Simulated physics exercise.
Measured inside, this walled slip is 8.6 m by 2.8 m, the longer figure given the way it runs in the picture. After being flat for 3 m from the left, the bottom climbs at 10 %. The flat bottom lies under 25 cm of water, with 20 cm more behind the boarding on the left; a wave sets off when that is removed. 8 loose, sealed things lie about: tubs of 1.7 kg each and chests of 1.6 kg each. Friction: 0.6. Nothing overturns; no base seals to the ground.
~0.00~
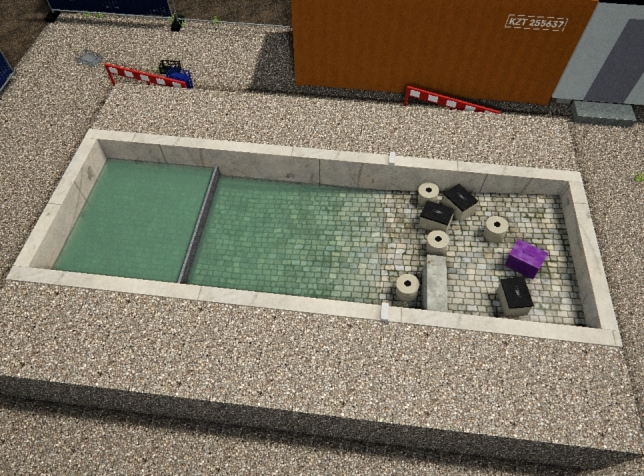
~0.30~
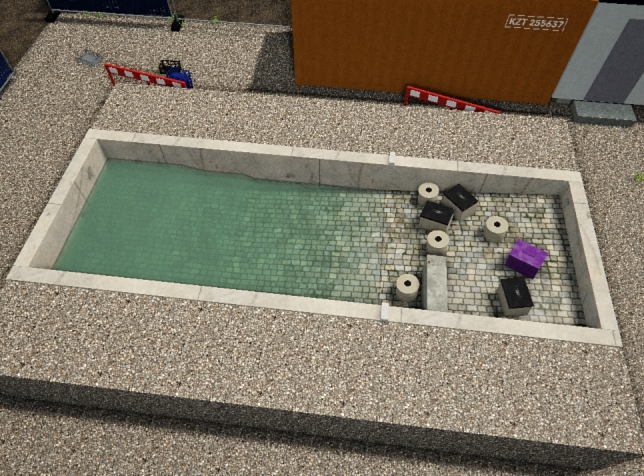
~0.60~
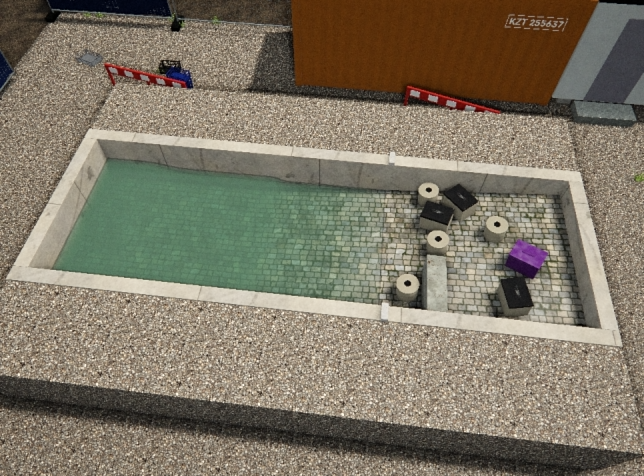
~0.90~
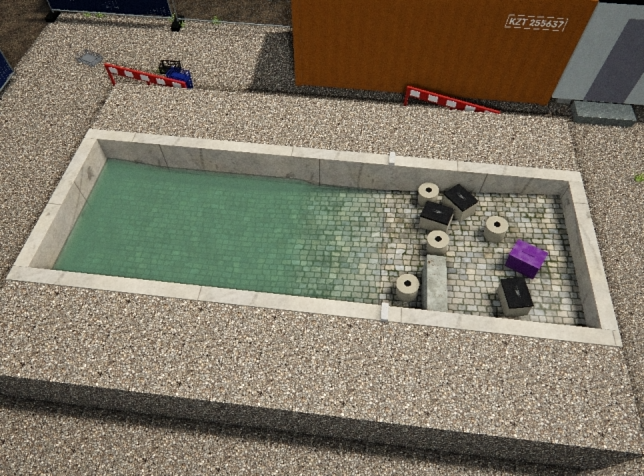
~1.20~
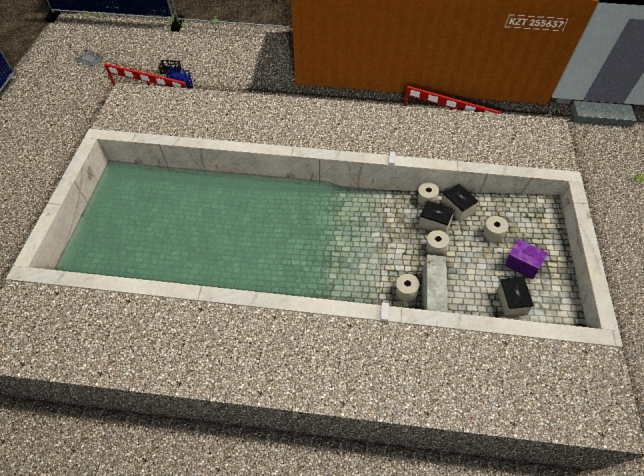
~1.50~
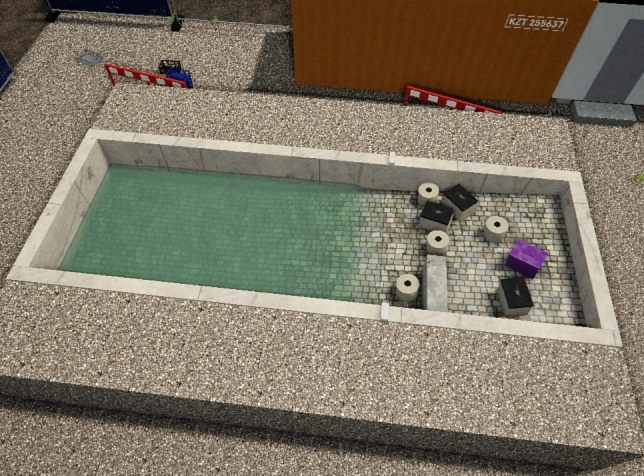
Green water spreading gently rightward over the paved slope of a rectangular basin after its divider disappears, scattered blocks staying still.
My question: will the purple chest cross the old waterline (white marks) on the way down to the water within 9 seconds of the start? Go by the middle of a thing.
Lab note: Purple chest not beyond the line.
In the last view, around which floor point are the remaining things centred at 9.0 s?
Somewhere near (360, 245).
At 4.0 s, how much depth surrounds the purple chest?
I'd say around 1 cm.
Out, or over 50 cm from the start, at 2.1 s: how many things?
At that time I count 0.
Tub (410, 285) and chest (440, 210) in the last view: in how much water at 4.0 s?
Around 18 cm and 6 cm.
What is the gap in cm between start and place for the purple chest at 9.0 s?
I'd estimate some 5 centimetres.
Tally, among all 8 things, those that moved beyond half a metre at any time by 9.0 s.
7.
After 2.1 s the purple chest is near (531, 254), 0.0 m from its start, aground; 0 of 8 are over the mark; 0 afloat.
After 4.0 s the purple chest is near (532, 254), 0.0 m from its start, aground; 1 of 8 are over the mark; 5 afloat.
After 6.3 s the purple chest is near (532, 256), 0.0 m from its start, aground; 1 of 8 are over the mark; 7 afloat.
After 9.0 s the purple chest is near (531, 256), 0.0 m from its start, aground; 5 of 8 are over the mark; 7 afloat.
